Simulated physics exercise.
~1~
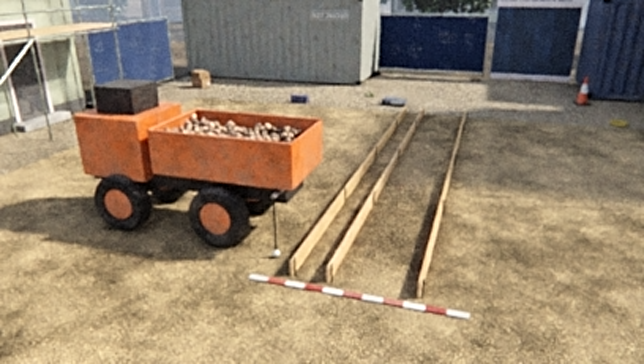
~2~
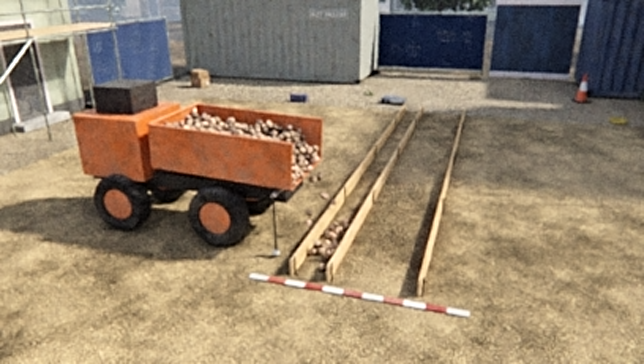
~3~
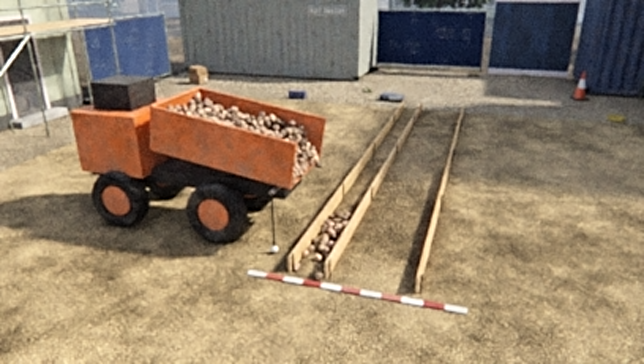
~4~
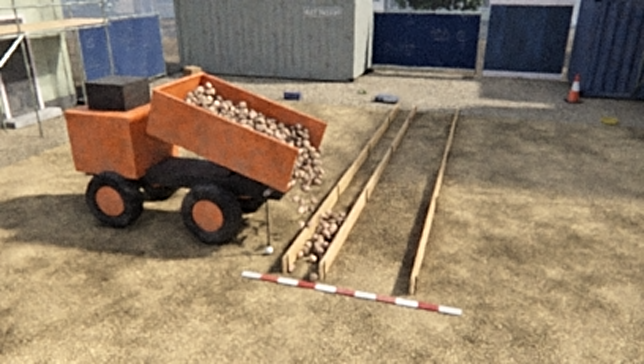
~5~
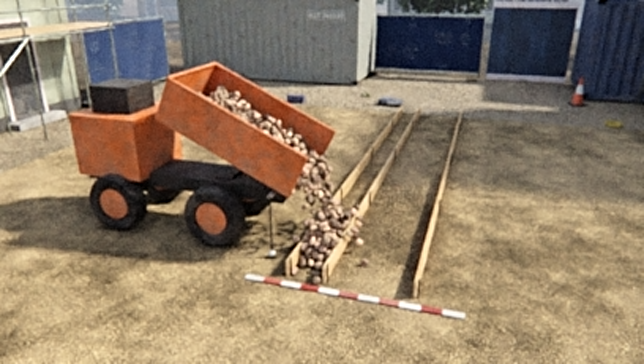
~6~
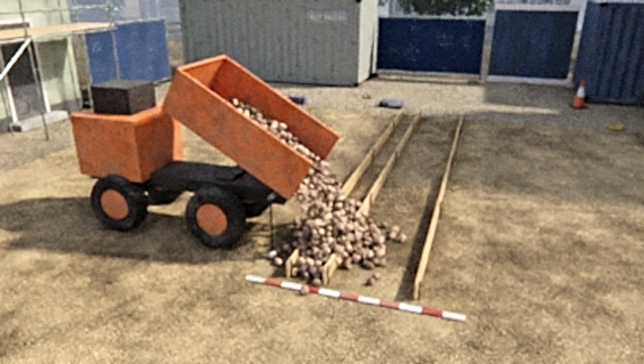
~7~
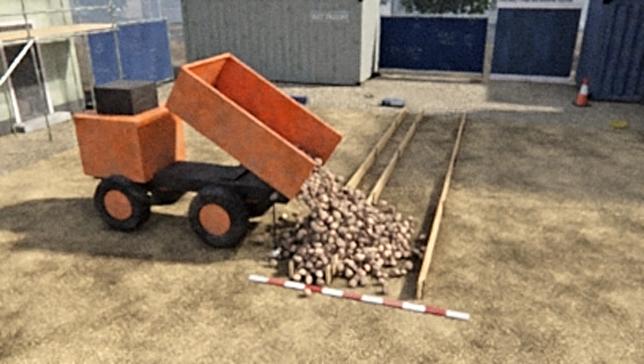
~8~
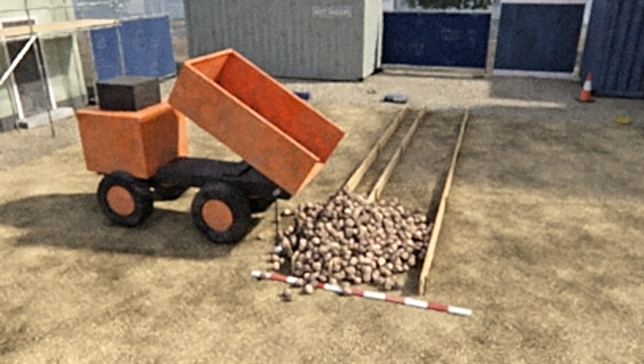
In a sunlit yard of bare, sandy ground, seen from slightly above by a gently swaying camera, an orange tipper with black wheels stands at left, loaded with brownish stones. Three low boards run away from the viewer beside it, behind a red and white staff, with a grey container and blue panels beyond. The body's end opens and a few stones drop into the near bay. As the body tilts steadily, the trickle thickens into a stream, burying the board ends and spilling into the far bay. Finally the raised body stands empty above a broad heap across both bays, some stones reaching the staff.
